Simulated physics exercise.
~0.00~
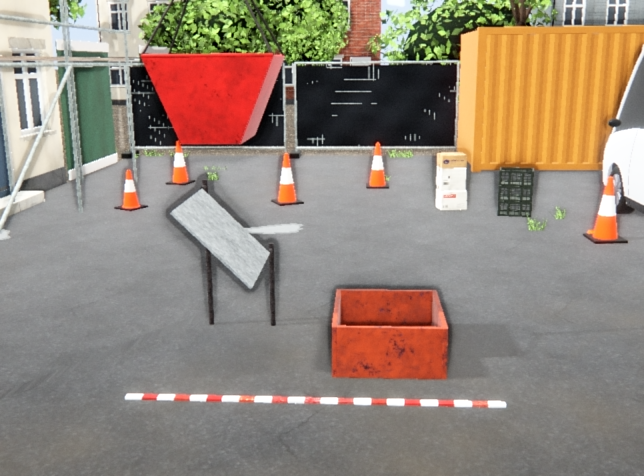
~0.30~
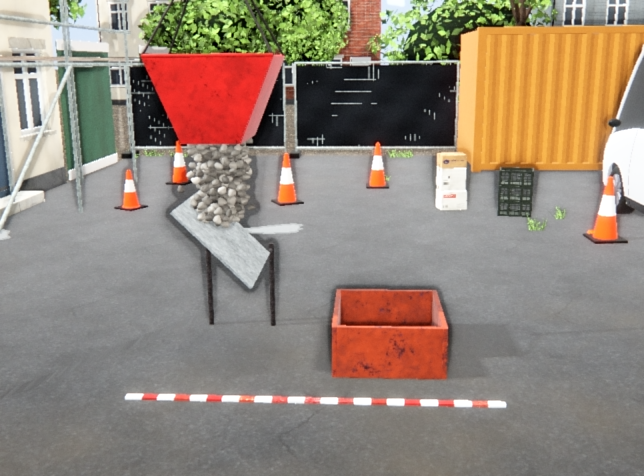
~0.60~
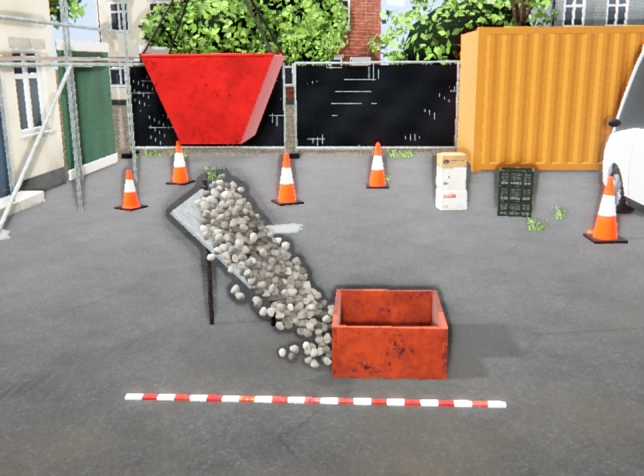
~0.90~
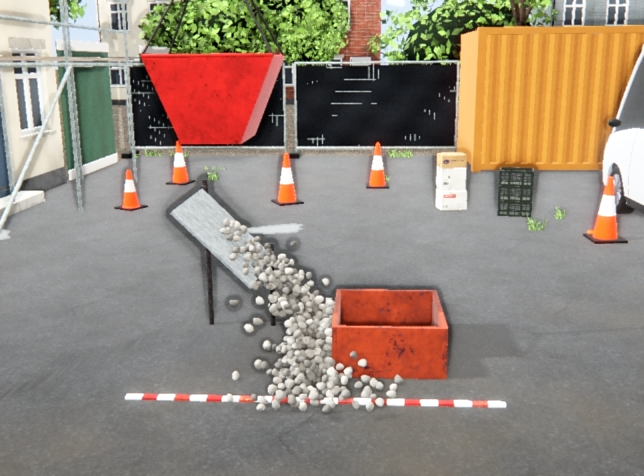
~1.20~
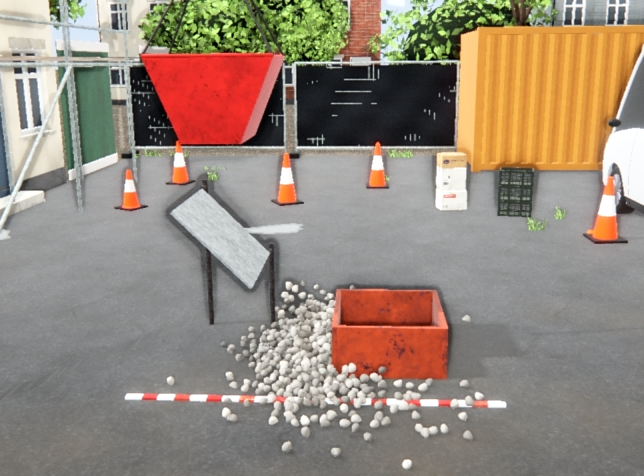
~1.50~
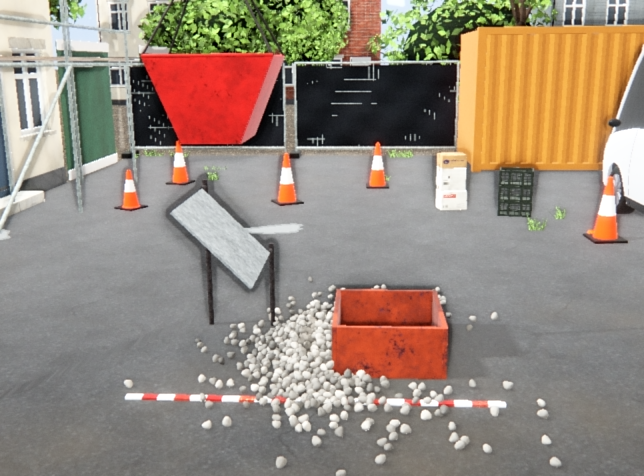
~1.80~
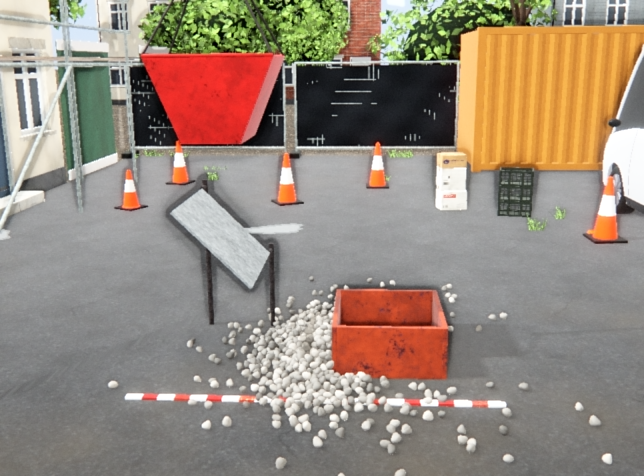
To begin with, a red hopper hangs above a tilted grey steel slide, with an open orange-red bin standing below to the right on a paved yard. Pale round stones pour from the hopper and land on the slide. They stream down it to the right, but drop off its lower end short of the bin. The stones pile up against the bin's left side and spill forward over a red and white striped line. Some scatter past the front and right of the bin, and the heap settles outside, leaving the bin looking empty.
